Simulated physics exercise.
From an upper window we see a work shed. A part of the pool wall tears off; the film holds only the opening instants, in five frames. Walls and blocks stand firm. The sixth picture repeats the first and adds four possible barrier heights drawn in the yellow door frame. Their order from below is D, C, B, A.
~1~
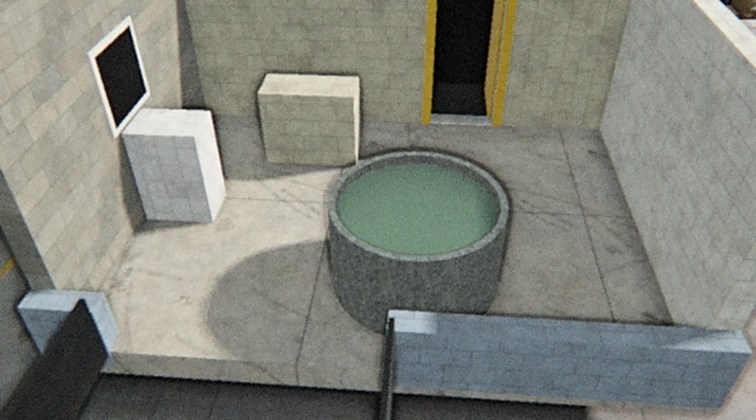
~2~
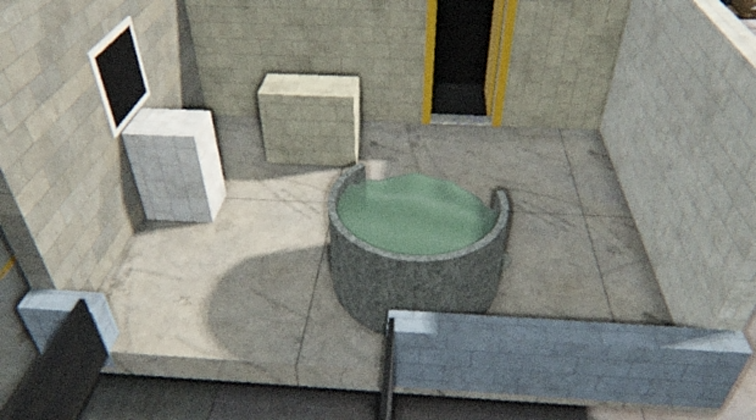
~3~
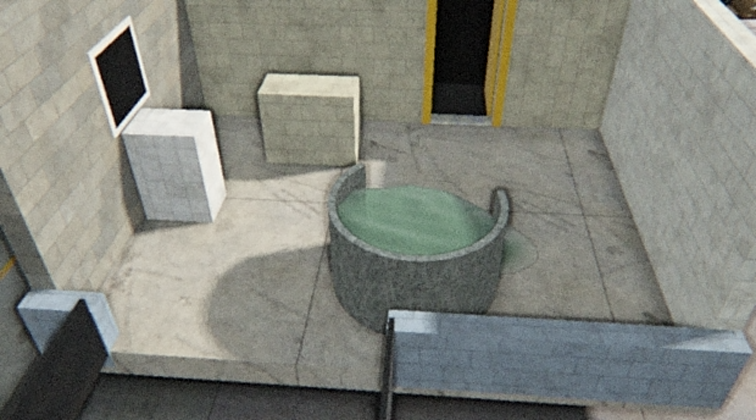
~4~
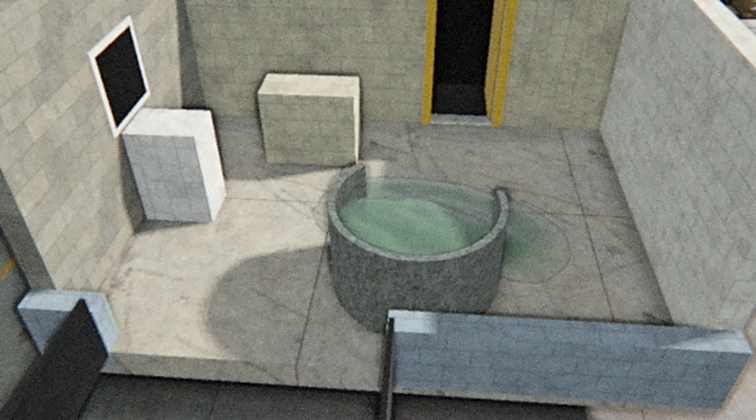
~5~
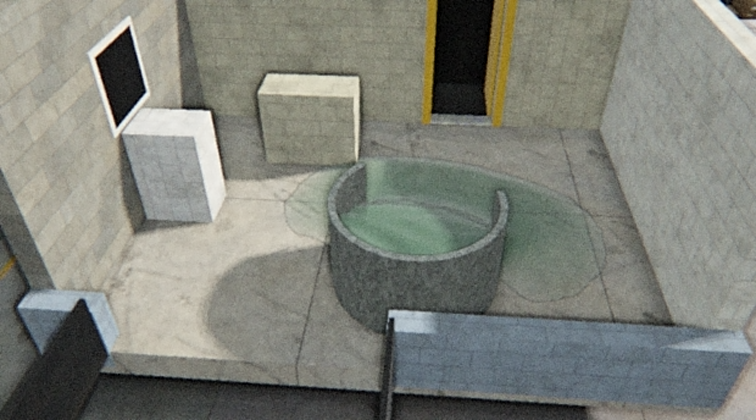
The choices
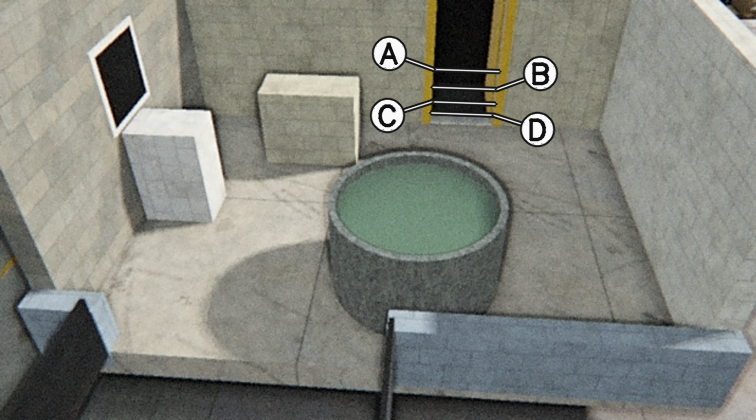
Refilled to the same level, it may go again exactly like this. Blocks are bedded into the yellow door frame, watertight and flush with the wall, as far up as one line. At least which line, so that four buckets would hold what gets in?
Take C.
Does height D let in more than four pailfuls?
Yes.
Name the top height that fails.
That would be D.
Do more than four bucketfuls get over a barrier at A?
No, that is safe.
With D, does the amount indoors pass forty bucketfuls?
No, it does not.
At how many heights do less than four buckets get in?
Three of the four.
On the marked copy, A at (466, 70); B at (464, 88); C at (463, 102); D at (462, 114); from the bottom up D, C, B, A.
If A is chosen, nothing gets over.
If B is chosen, nothing gets over.
If C is chosen, a bucket or two gets in.
If D is chosen, about 13 bucketfuls get in.
